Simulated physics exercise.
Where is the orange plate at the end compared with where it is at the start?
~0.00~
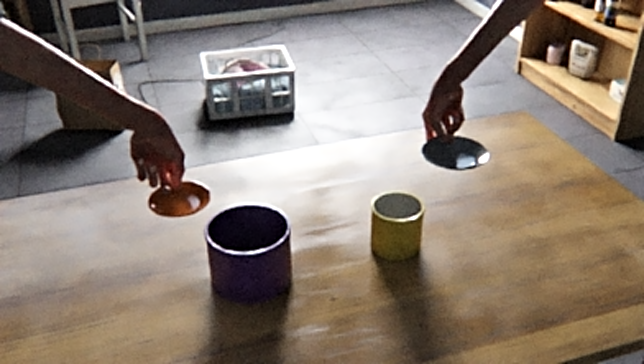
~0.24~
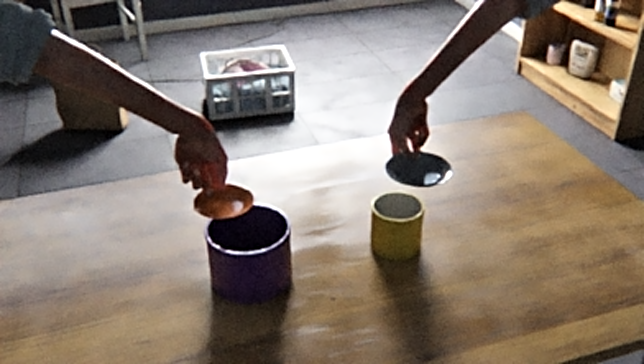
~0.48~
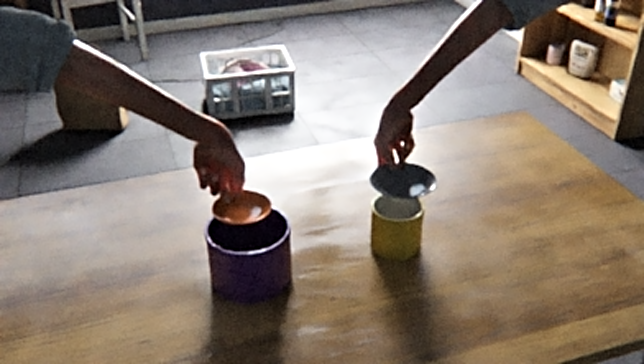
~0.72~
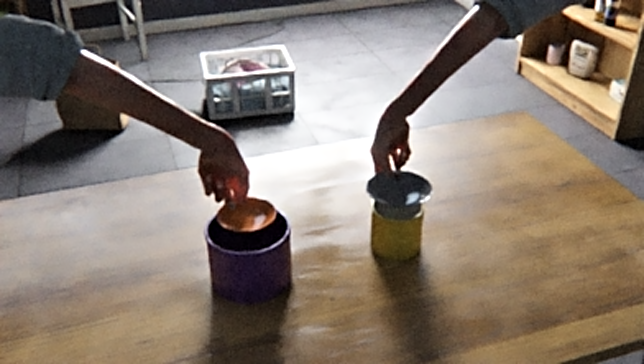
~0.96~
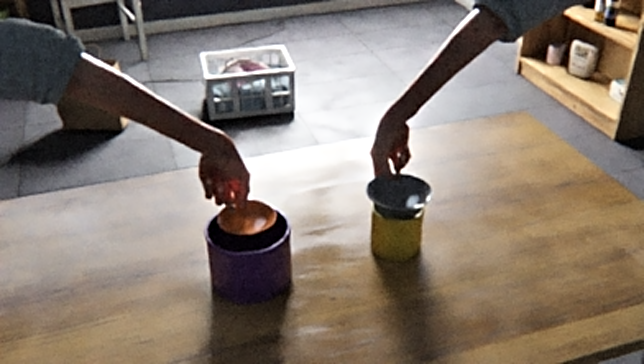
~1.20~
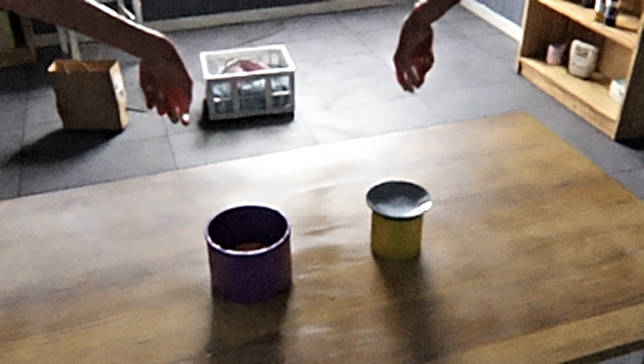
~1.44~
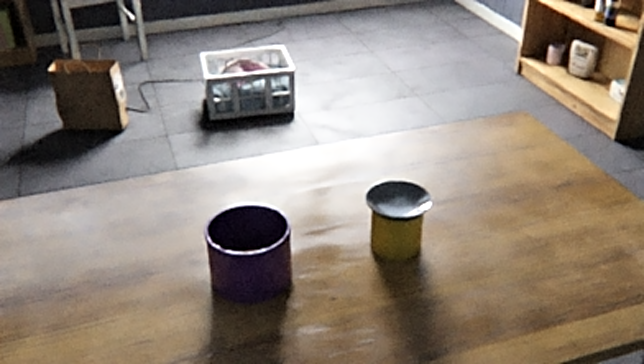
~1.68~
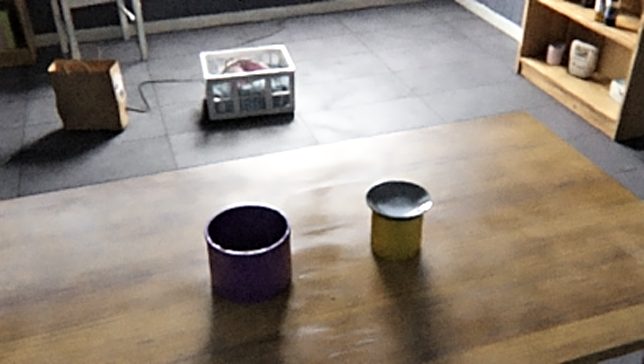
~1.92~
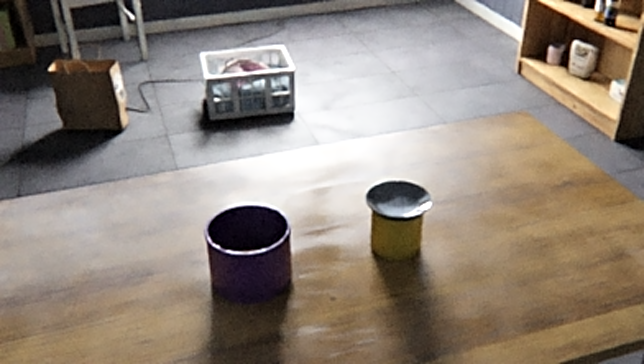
At the start the orange plate is held in a hand above the table, to the left of the purple container. By the end it is farther right and lower down, inside that container.
